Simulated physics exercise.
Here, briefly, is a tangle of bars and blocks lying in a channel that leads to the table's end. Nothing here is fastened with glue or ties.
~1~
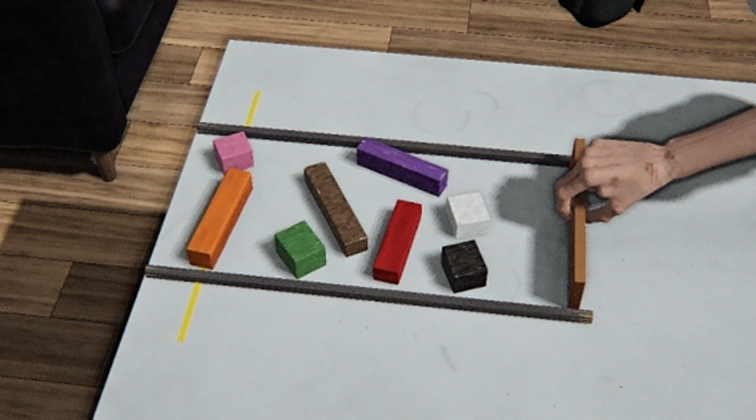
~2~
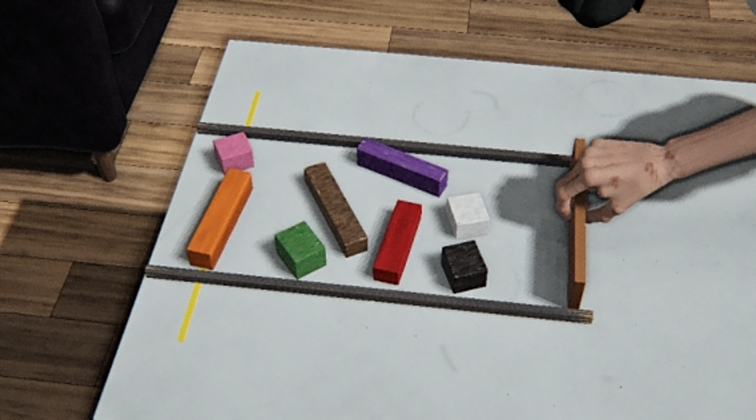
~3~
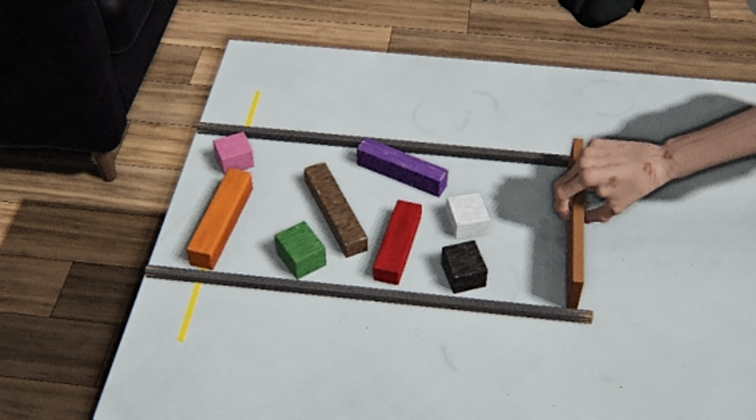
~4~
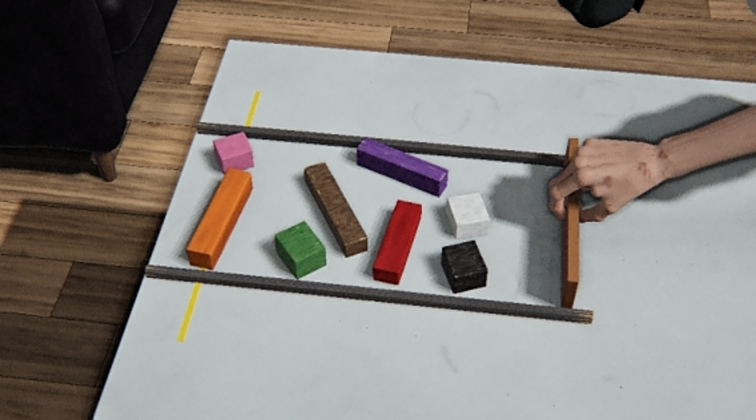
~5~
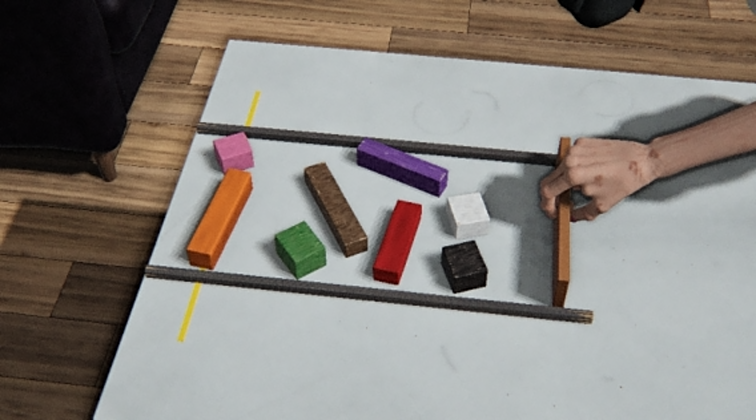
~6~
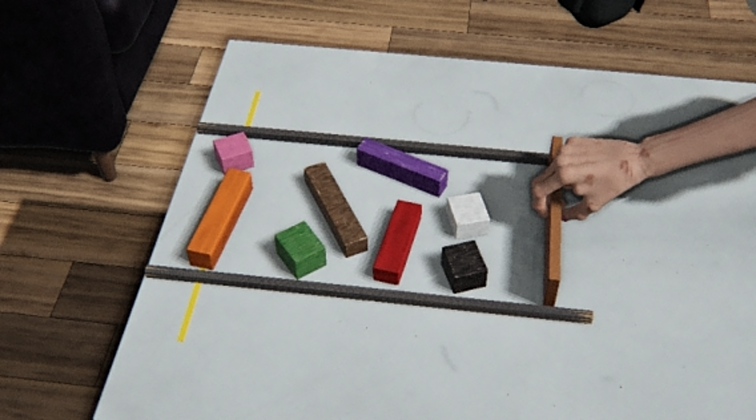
In this clip, colored bars and blocks lie scattered between two rails on a pale table. A hand holding an upright board at the right stays nearly still, then slides it slightly left, while the pieces remain unmoved.
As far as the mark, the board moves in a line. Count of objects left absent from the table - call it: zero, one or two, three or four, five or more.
My call is three or four.
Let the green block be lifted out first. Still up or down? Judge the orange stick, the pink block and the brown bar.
So the orange stick goes down, the pink block goes down and the brown bar goes down.
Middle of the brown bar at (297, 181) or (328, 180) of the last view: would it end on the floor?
Goes off the edge; goes off the edge.
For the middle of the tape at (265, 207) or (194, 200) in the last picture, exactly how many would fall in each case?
Tallies: 1, 6.
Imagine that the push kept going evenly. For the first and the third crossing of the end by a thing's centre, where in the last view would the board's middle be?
About (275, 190) and about (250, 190).
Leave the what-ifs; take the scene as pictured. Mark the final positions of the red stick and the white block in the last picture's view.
I'd say approximately (169, 221) and then (209, 188).
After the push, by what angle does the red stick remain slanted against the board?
Near 0 degrees.
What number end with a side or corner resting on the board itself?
The count comes out at 3.
Soon after, none off yet; pink block at rest near (234, 154); orange stick at rest near (221, 218); green block at rest near (297, 250).
In the end, the number that fall off is three or four; gone, brown bar, green block, orange stick and pink block.
